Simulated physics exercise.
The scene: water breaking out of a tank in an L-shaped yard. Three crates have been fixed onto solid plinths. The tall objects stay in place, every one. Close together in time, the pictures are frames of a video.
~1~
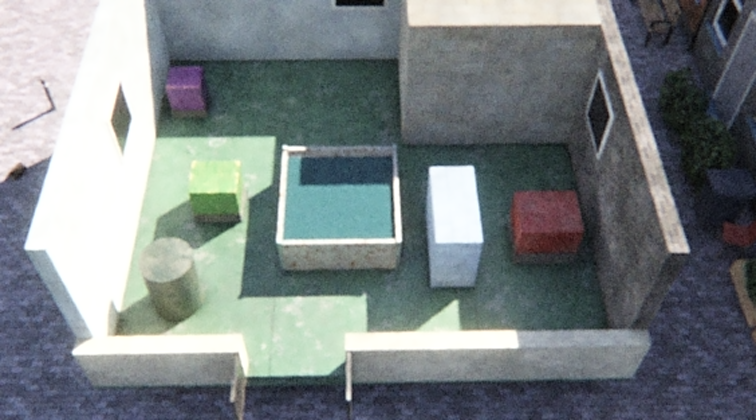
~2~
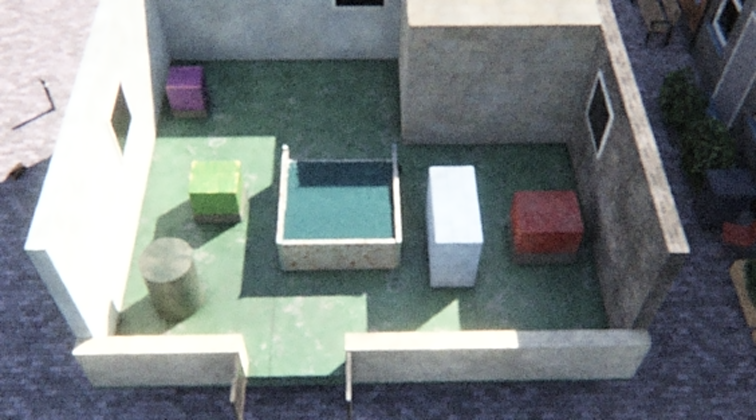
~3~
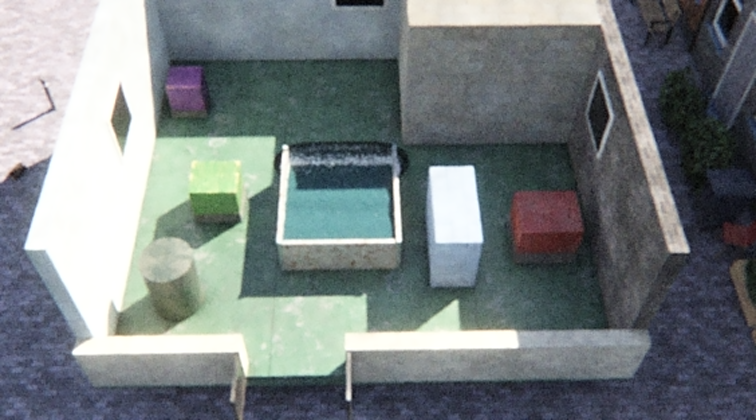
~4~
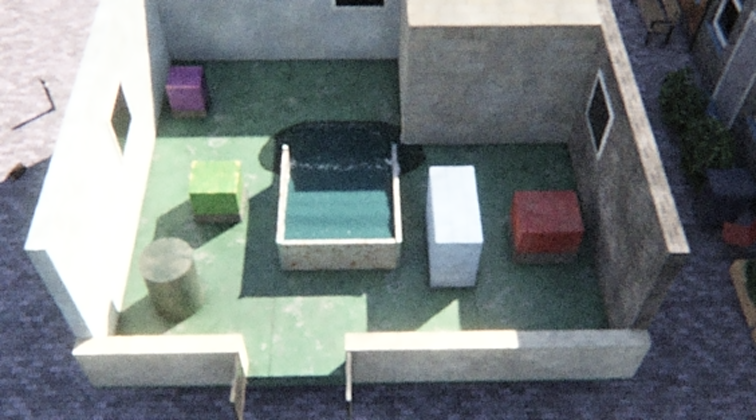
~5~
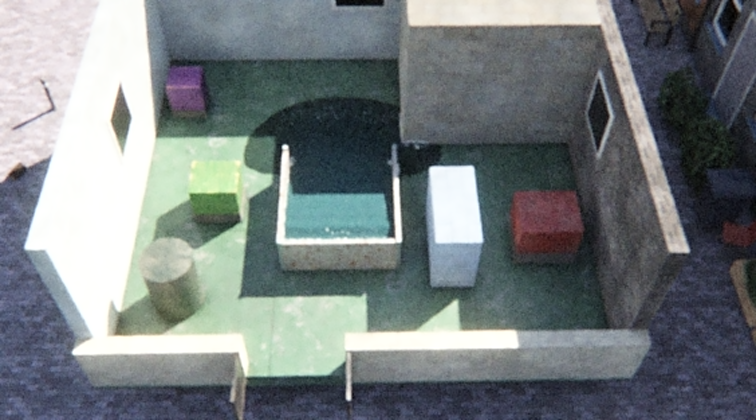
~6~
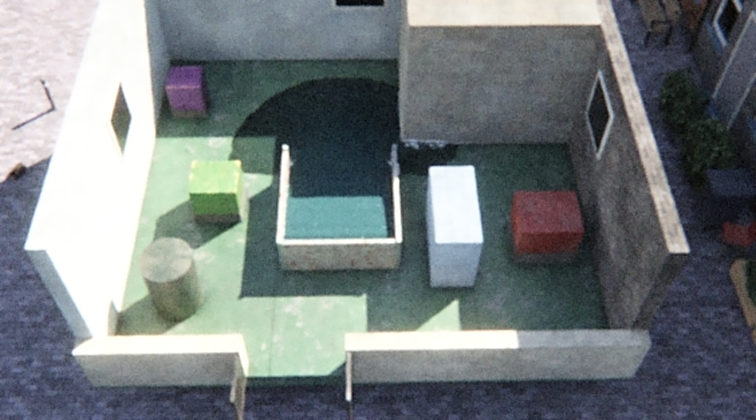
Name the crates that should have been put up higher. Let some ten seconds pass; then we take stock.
The purple crate is touched by water; the red crate remains untouched by water; the green crate remains untouched by water.
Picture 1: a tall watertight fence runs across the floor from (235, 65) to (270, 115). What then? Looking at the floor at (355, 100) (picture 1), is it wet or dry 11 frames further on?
I'd call it watered.
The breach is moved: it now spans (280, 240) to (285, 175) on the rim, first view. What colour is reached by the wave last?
That would be the red-painted one.
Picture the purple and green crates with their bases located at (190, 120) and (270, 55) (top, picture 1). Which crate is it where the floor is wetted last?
I'd say the red-painted one is last.
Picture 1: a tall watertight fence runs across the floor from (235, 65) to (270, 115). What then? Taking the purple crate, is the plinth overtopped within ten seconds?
Purple crate: Left dry.
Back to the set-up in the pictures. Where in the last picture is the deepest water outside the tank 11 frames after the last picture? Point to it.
Around (380, 66).
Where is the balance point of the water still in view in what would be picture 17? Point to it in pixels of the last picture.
Centre of the water: Near (328, 127).
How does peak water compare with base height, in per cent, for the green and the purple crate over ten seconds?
Roughly 80 and 180 per cent respectively.
A moment on, water covers 30 % of the floor; the purple crate water round its plinth, the red crate not reached, the green crate not reached.
Next, water covers 35 % of the floor; the purple crate water round its plinth, the red crate not reached, the green crate not reached.
Then, water covers 40 % of the floor; the purple crate water round its plinth, the red crate water round its plinth, the green crate not reached.
Later, water covers 65 % of the floor; the purple crate water round its plinth, the red crate water round its plinth, the green crate water round its plinth.
In the end, water covers 95 % of the floor; the purple crate was topped, the red crate stayed above the water, the green crate stayed above the water.
